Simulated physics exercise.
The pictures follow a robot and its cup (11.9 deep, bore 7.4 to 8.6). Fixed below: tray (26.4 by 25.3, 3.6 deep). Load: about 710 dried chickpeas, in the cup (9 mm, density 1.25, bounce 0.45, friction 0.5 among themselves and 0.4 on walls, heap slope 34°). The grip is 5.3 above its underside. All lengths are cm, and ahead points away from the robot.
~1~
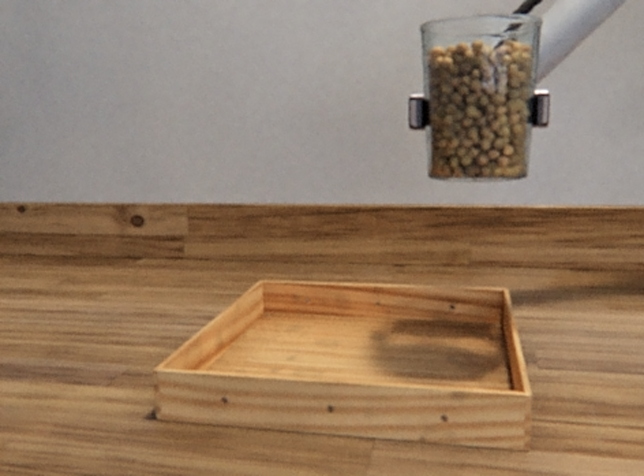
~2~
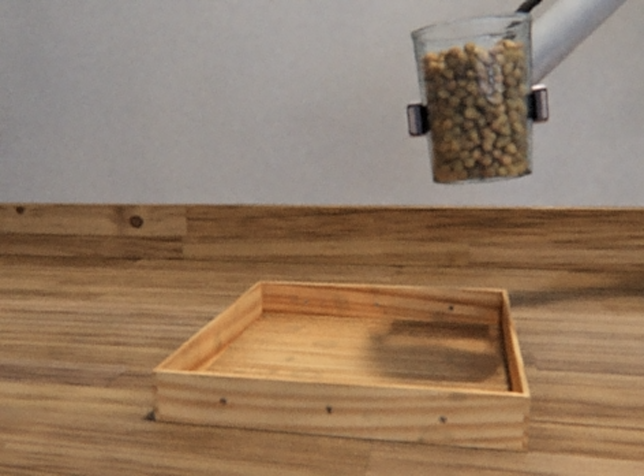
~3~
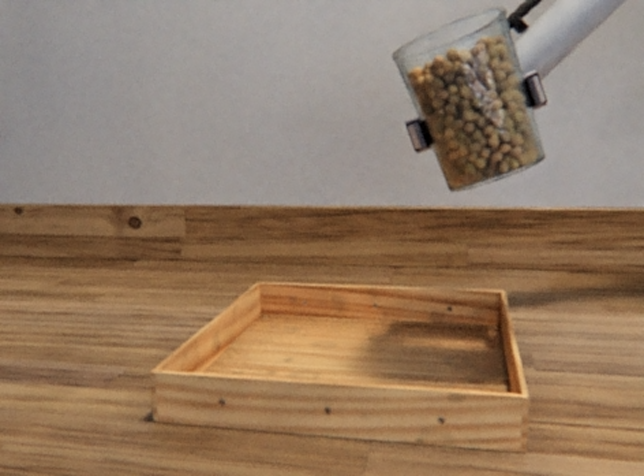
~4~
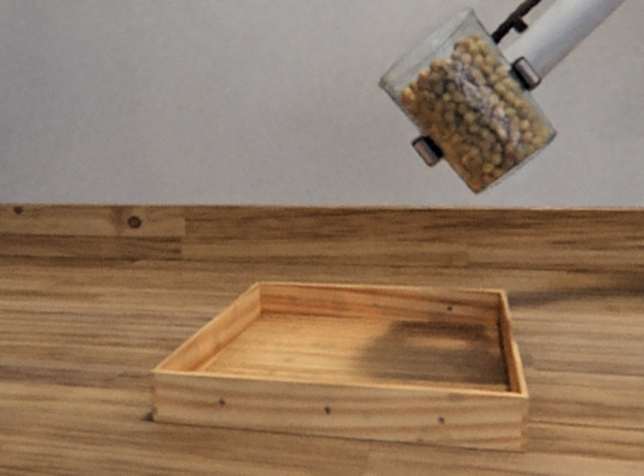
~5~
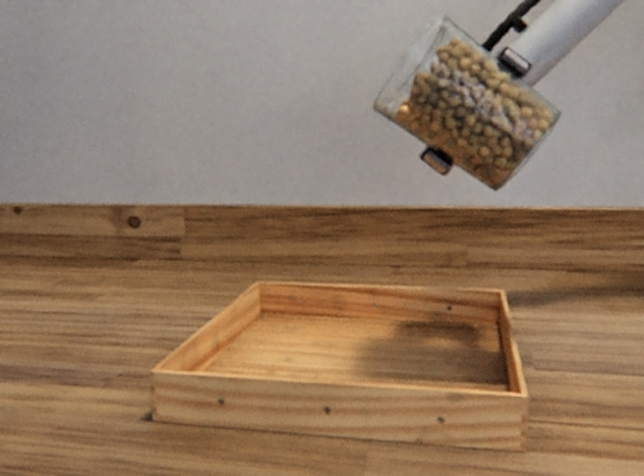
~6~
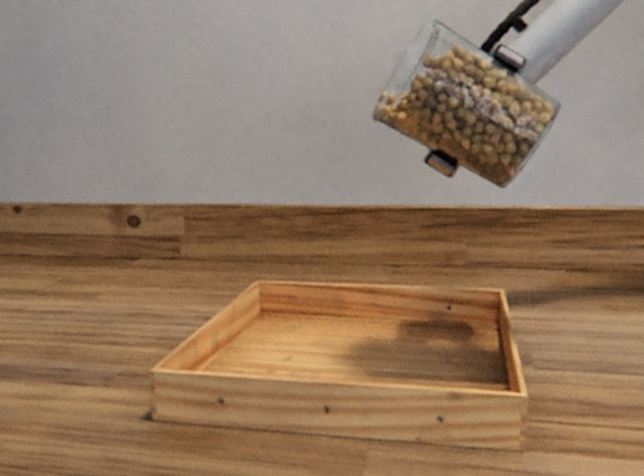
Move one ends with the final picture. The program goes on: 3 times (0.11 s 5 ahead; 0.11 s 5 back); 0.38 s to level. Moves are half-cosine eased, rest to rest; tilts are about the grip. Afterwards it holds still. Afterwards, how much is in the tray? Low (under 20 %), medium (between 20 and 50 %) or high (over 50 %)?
A medium share, between 20 and 50 %, ends in the tray.
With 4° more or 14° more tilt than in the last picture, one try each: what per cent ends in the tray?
About 40 and 55 per cent.
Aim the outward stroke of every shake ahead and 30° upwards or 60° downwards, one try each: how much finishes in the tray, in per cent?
Some 50 and 10 per cent.
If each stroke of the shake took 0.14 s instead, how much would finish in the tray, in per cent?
In that case some 25 per cent.
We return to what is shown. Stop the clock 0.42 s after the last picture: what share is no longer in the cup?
About 25 per cent by then.
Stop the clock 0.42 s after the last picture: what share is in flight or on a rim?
Some 8 per cent.
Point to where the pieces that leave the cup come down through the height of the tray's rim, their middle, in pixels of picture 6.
Around (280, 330).
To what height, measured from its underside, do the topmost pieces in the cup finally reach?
Roughly 9.0 cm.
Then, 0.42 s on, tilted 58° forward, highest piece 26 above the table; 521 in the cup, 110 in the tray, 20 on the table or floor, 58 in flight or on a rim.
Then, 0.83 s on, tilted 33° forward, highest piece 26 above the table; 421 in the cup, 236 in the tray, 40 on the table or floor, 12 in flight or on a rim.
Then, 1.24 s on, level, highest piece 26 above the table; 421 in the cup, 245 in the tray, 43 on the table or floor.
Then, 2.29 s on, level, highest piece 26 above the table; 421 in the cup, 245 in the tray, 43 on the table or floor.
In the end, 421 in the cup, 245 in the tray, 43 on the table or floor. That is 35 % in the tray.
